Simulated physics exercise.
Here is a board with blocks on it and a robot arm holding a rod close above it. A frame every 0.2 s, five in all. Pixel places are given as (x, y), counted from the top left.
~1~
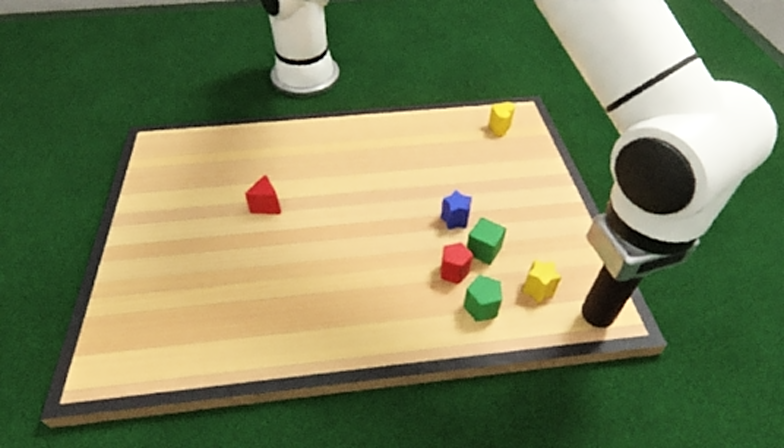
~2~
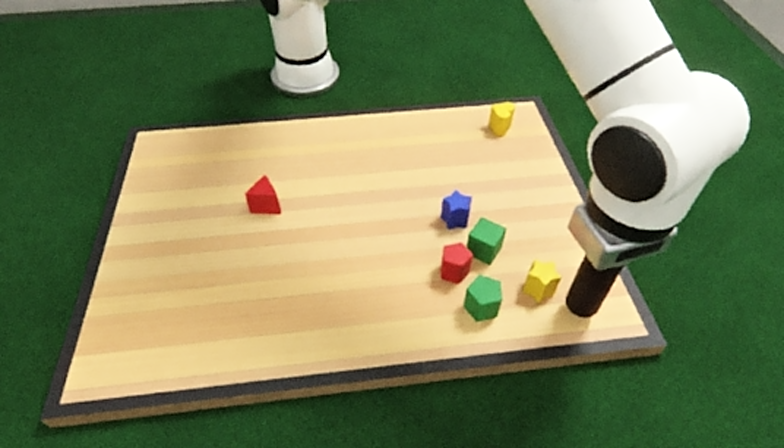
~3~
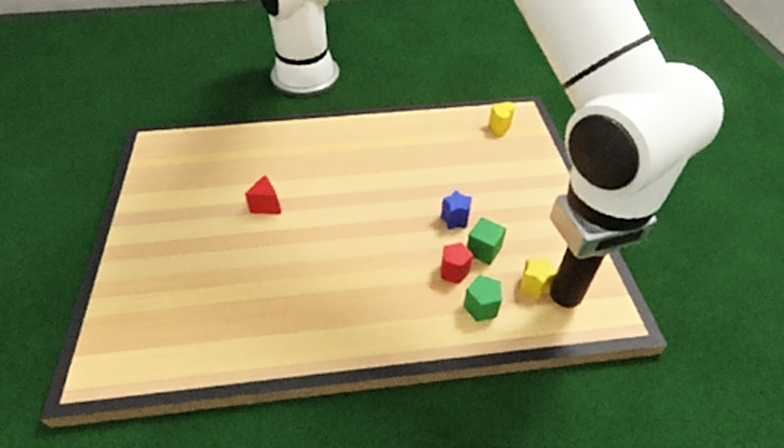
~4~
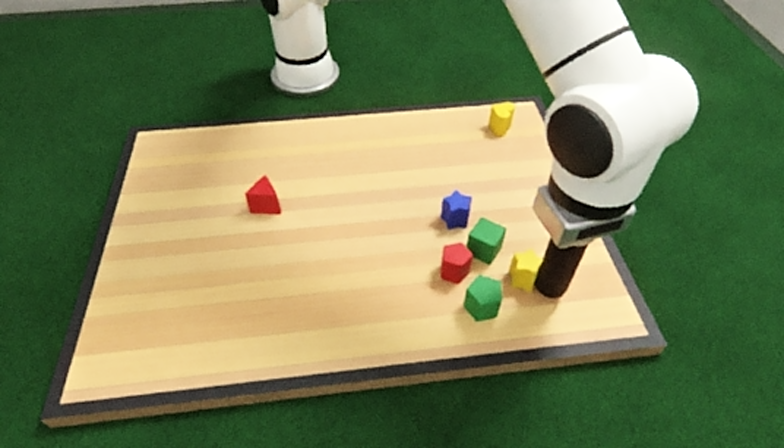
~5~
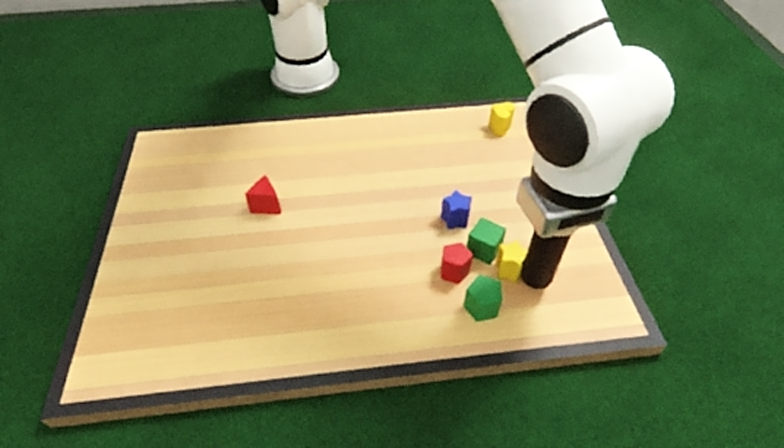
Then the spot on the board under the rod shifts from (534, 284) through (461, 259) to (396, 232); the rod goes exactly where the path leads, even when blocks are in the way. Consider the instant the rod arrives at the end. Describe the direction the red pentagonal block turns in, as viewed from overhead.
From above, it turns counterclockwise.
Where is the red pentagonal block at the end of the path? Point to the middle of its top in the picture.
Top centre: (429, 252).
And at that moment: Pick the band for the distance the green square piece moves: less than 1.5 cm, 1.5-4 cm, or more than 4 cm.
Once the path is done, the green square piece lies more than 4 cm from its present place.
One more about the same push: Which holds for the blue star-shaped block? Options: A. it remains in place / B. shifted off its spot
My answer is option B.
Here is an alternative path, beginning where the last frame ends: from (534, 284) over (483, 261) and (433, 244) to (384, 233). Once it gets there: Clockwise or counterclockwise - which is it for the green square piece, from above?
Clockwise rotation.
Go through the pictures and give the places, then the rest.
The first frame shows tip of the rod at (598, 314), middles of tops, red pentagonal block at (457, 253), blue star-shaped block at (458, 200), green square piece at (488, 231), yellow star-shaped block at (545, 271).
The second frame shows rod at (581, 305), nothing pushed.
The third frame shows rod at (566, 295), yellow star-shaped block at (540, 268).
The fourth frame shows rod at (551, 286), yellow star-shaped block at (529, 260).
The fifth frame shows rod at (536, 277), red pentagonal block at (457, 253), blue star-shaped block at (458, 200), green square piece at (488, 231), yellow star-shaped block at (515, 252).
The first path, step by step. One third of the way, rod at (486, 260); red pentagonal block at (452, 253), turned 20° anticlockwise; blue star-shaped block at (452, 193); green square piece at (460, 212), turned 55° clockwise; yellow star-shaped block at (465, 234).
Two thirds of the way, rod at (439, 243); red pentagonal block at (430, 252), turned 95° anticlockwise; blue star-shaped block at (450, 183), turned 25° clockwise; green square piece at (447, 203), turned 75° clockwise; yellow star-shaped block at (419, 218).
At the end, rod at (396, 225); red pentagonal block at (429, 252), turned 100° anticlockwise; blue star-shaped block at (450, 183), turned 25° clockwise; green square piece at (447, 203), turned 75° clockwise; yellow star-shaped block at (378, 199).
